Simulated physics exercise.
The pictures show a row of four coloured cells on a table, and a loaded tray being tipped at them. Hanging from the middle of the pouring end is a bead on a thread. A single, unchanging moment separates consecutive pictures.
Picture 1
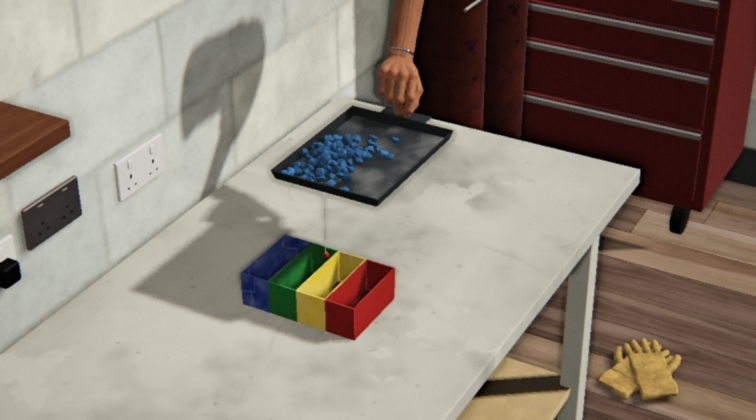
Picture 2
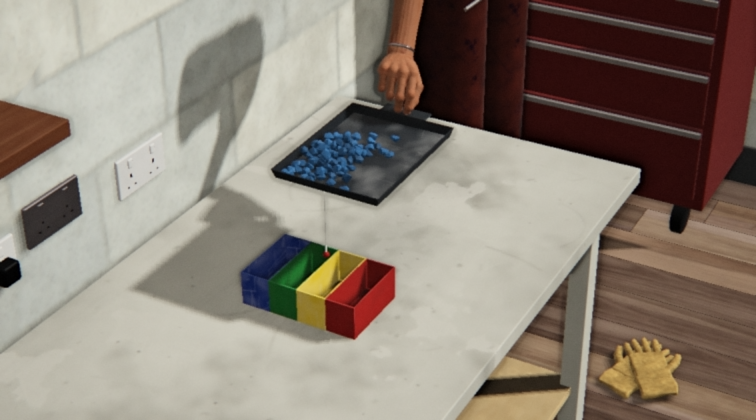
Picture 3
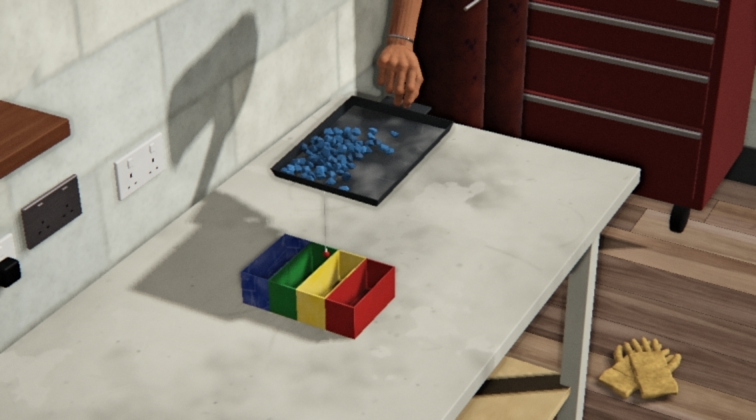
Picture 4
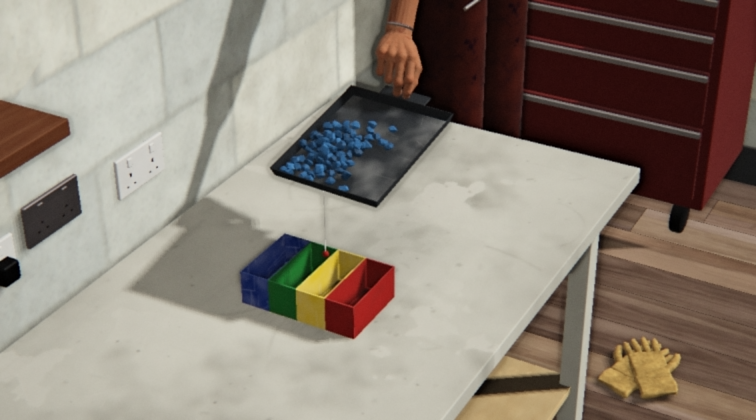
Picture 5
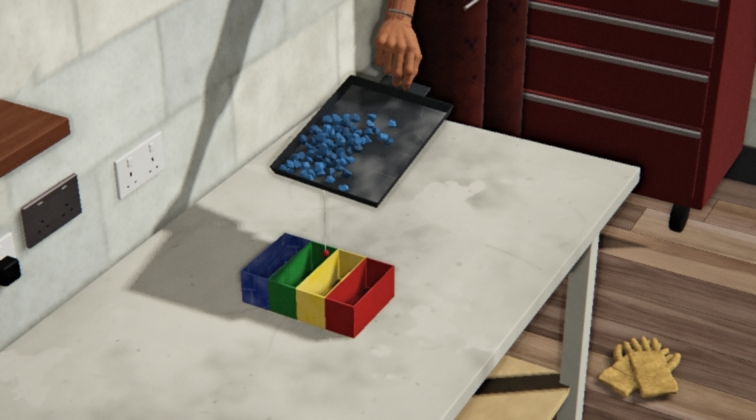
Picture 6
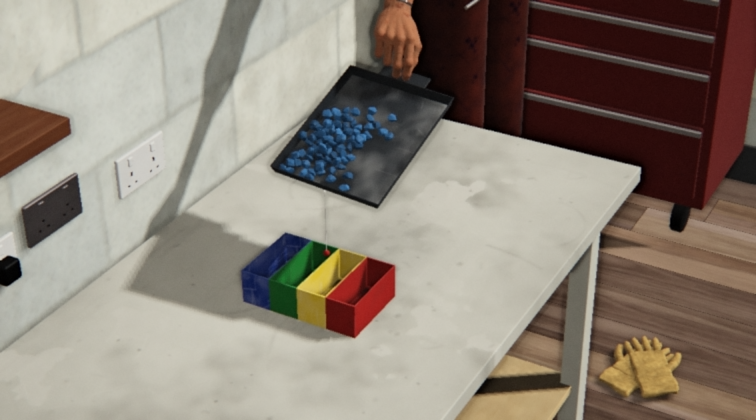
A hand at the far end of a pale table slowly raises the back of a dark tray of small blue stones, its near edge staying low, while the camera holds still from above. The table stands by a tiled wall with sockets, red drawers and yellow gloves beyond at right. Before the tray sit blue, green, yellow and red cells, left to right, unmoving.
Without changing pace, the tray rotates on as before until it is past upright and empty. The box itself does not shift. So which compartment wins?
The red one wins.
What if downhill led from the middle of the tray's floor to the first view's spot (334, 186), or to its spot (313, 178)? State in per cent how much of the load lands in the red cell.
I'd expect around 20 in a hundred first and around 0 in a hundred second.
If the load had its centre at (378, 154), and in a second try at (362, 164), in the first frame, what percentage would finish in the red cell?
Around 60 in a hundred the first time, around 50 in a hundred the second.
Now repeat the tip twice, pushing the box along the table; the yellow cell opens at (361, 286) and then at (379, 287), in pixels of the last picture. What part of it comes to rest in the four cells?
First case around 90 %, second case around 90 %.
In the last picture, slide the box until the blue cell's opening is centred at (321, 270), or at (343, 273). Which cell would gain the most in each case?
The first time it is the green cell, and the second time it is the cell in green.
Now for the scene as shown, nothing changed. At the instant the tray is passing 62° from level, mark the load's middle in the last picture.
Roughly at (331, 179).
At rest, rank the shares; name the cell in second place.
The second spot goes to the cell in yellow.
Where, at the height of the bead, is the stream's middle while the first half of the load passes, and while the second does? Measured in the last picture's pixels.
About (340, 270), and after that about (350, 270).
Shortly afterwards, tray tipped steeply; the bulk on the tray; a little falling or outside the box.
Next, tray tipped past a quarter turn; a little on the tray; near a third in the red cell; near a quarter in the yellow cell; only a few in the green cell; near a third falling or outside the box.
Some moments later, tray tipped past a quarter turn; near half in the red cell; near a quarter in the yellow cell; a little in the green cell; a little falling or outside the box.
In the end, tray tipped past a quarter turn; near half in the red cell; near a quarter in the yellow cell; a little in the green cell; none at all in the blue cell; a little outside the box.
